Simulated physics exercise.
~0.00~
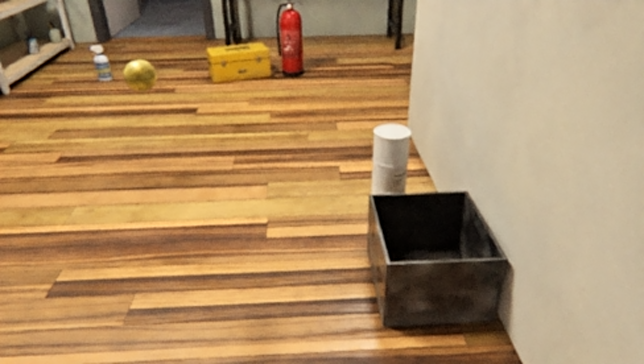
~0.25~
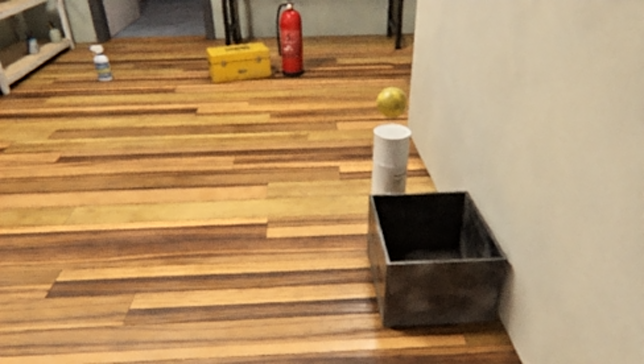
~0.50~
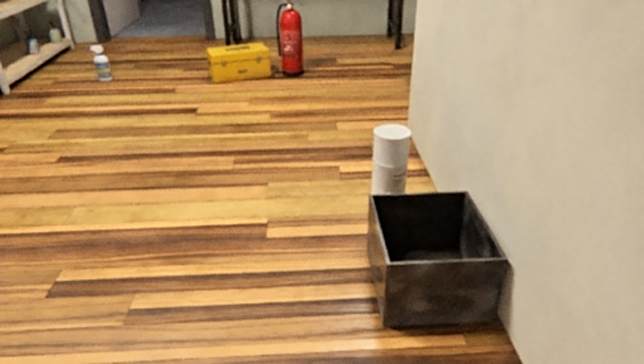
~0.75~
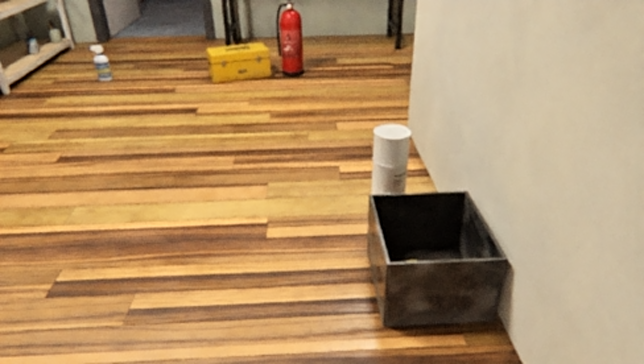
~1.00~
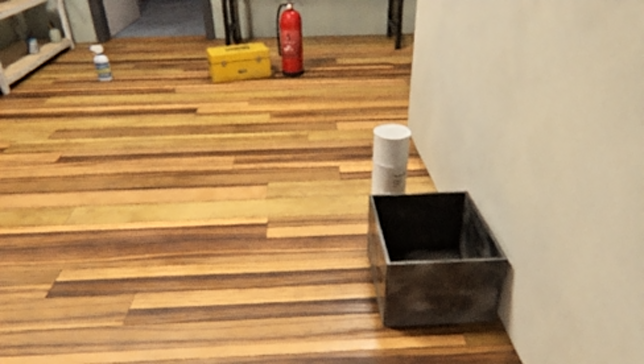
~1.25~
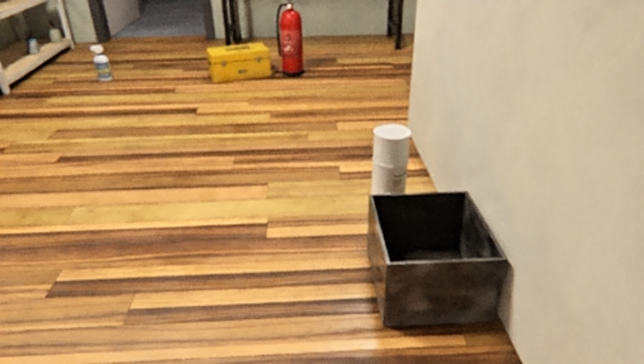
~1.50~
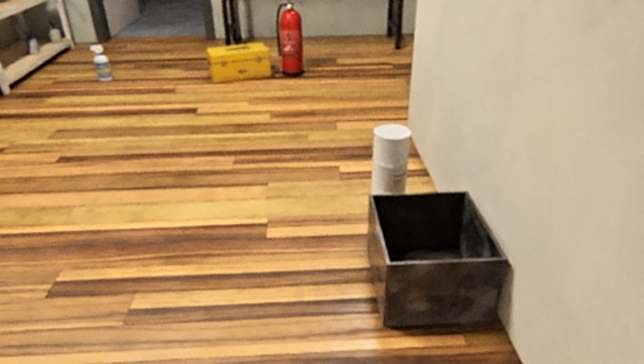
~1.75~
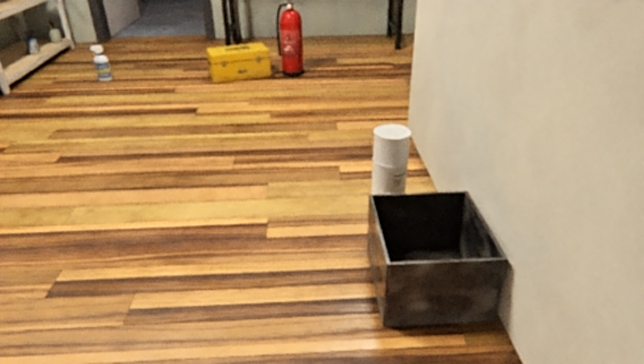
At the start, a yellow ball is over a striped wooden floor on the left, near a small bottle, with a yellow toolbox and a red fire extinguisher standing toward the back. An open dark box sits by the pale wall on the right, with a white canister just behind it. The ball travels right across the room until it is just above the canister. It then drops out of sight into the box. The canister stays upright in its place, and the ball remains hidden inside the box at the end.
